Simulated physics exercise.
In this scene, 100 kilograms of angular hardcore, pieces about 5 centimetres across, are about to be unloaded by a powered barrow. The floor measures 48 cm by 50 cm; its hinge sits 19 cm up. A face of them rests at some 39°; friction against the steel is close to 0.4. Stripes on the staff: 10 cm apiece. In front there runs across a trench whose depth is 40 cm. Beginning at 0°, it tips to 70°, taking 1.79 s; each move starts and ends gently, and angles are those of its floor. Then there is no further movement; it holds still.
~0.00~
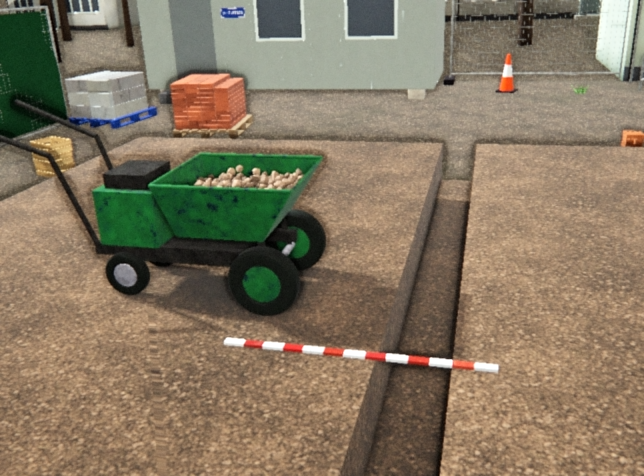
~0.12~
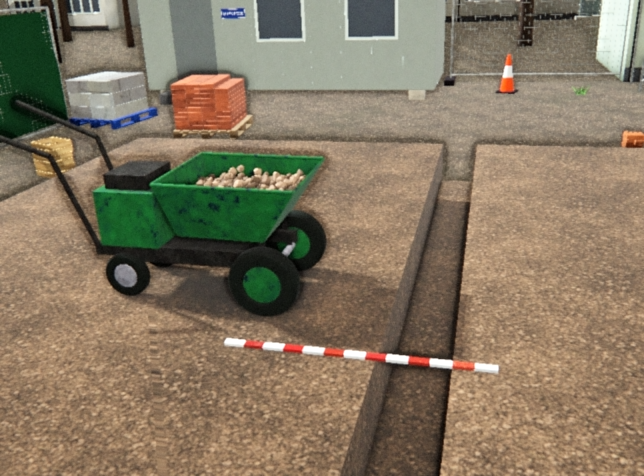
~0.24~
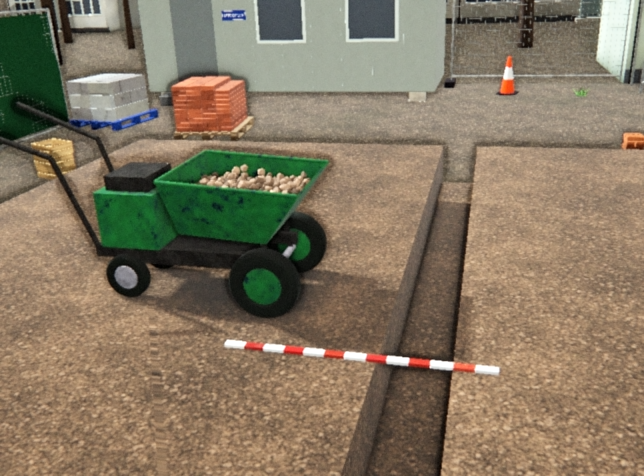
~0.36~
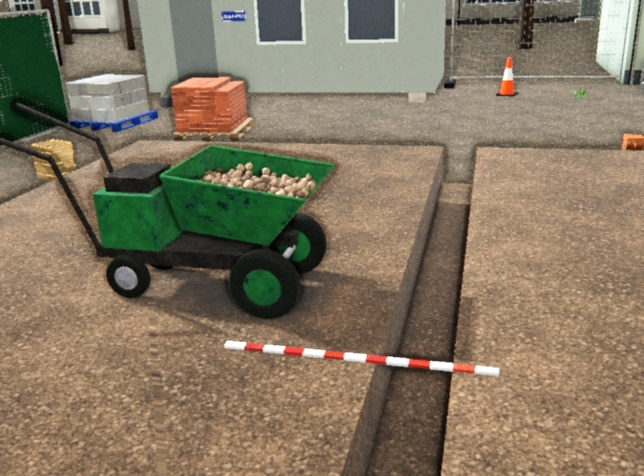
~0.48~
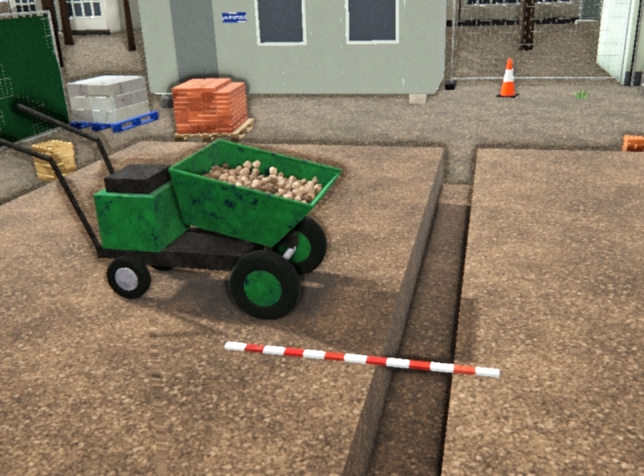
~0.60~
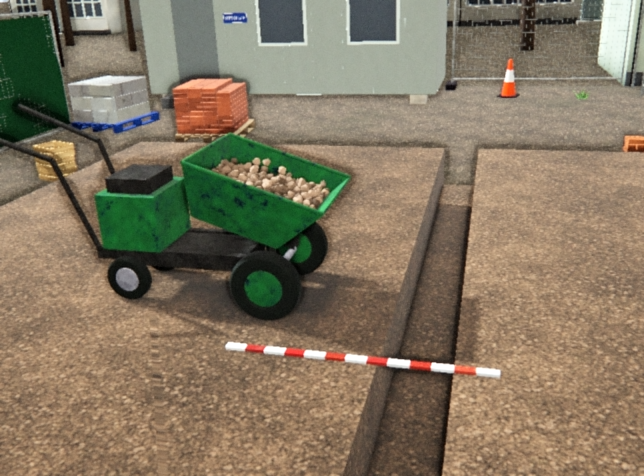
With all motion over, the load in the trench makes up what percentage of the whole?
It makes up about 47 percent of the whole load.
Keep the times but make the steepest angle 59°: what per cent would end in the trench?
It would be close to 5 percent.
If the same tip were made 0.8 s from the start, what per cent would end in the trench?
About 55%.
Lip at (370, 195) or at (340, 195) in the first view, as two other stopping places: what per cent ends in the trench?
Result: Close to 25 then close to 50 per cent.
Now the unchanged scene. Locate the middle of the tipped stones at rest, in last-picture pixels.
Roughly at (423, 360).
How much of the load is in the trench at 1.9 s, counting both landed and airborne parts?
Roughly 5% by that time.
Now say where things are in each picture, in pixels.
In the first frame, the tray is at 0°, its lip at (290, 192); the top of the load is at (252, 178).
In the second frame, lip at (292, 193), floor tilted 1°, highest stones at (253, 178); the stones move at 0.1 m/s on average.
In the third frame, the tray is at 3°, its lip at (297, 197); the top of the load is at (243, 178); the stones move at 0.2 m/s on average.
In the fourth frame, lip at (304, 201), floor tilted 7°, highest stones at (236, 175); the stones move at 0.3 m/s on average.
In the fifth frame, the tray is at 12°, its lip at (313, 207); the top of the load is at (234, 170); the stones move at 0.4 m/s on average.
In the sixth frame, lip at (323, 214), floor tilted 18°, highest stones at (229, 168); the stones move at 0.4 m/s on average.
After 1.3 s the floor is at 59°; 100 % in the tray; the foremost stones are at (354, 253).
After 1.9 s the floor is at 70°; 92 % in the tray, 3 % short of the trench, 4 % in the trench; the foremost stones are at (423, 350).
After 2.2 s the floor is at 70°; 72 % in the tray, 6 % short of the trench, 22 % in the trench; the foremost stones are at (453, 376).
After 4.2 s the floor is at 70°; 47 % in the tray, 6 % short of the trench, 47 % in the trench; the foremost stones are at (454, 371).
